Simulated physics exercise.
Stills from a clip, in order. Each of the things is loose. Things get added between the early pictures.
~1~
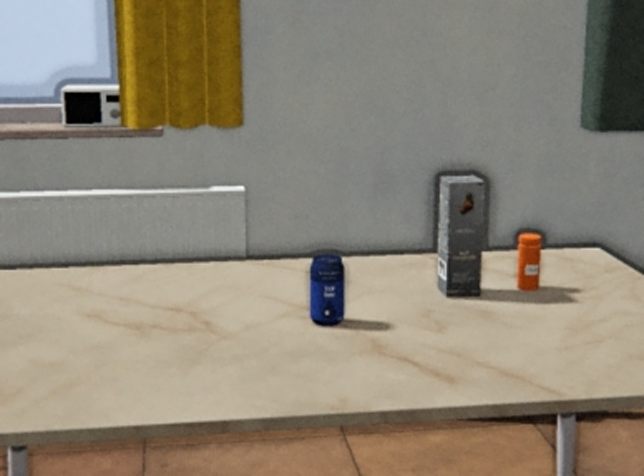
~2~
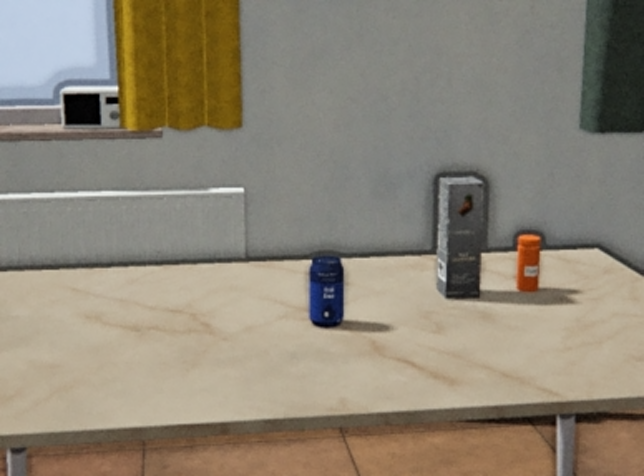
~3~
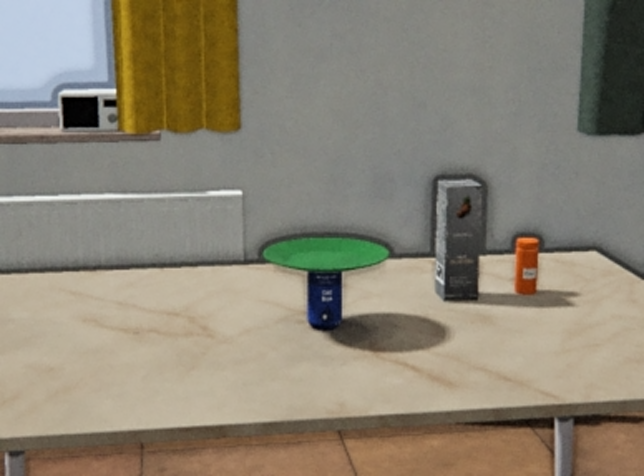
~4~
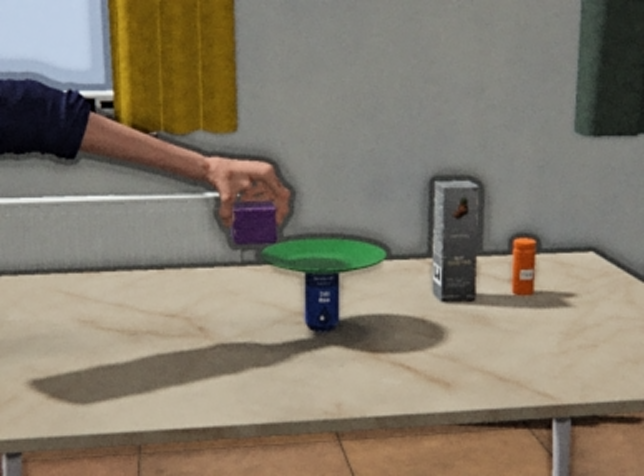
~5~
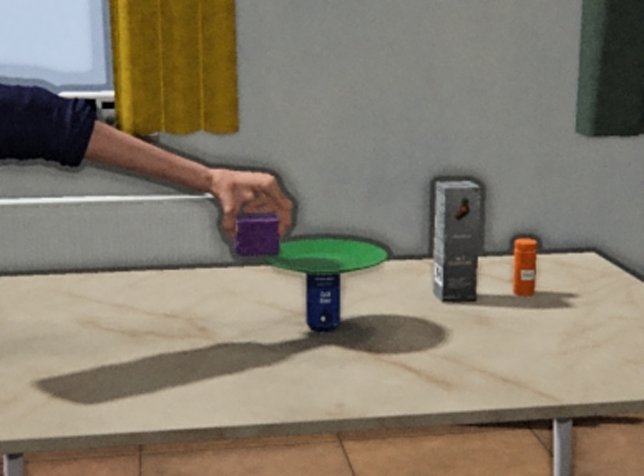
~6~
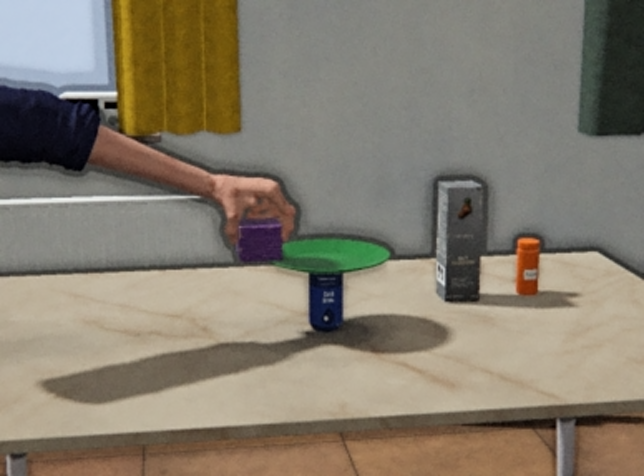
A green disc appears on the blue can, then a hand lowers a purple block at its left edge.
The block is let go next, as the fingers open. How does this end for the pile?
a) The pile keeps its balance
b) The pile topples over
The pile topples over.
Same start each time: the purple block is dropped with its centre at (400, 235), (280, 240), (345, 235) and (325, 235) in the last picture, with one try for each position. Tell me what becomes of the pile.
Well, the first time it tips over, the second time it stays intact, the third time it stays intact, and the fourth time it stays intact.
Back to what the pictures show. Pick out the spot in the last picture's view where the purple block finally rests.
At about (224, 313).
Then, 0.40 s past the last view, purple block now fallen.
Then, 0.50 s past the last view, things are still on the move.
Finally, fallen, purple block; the other 4 still in place. Final places as the last picture's camera would see them, purple block near (225, 313). The pile loses its balance.
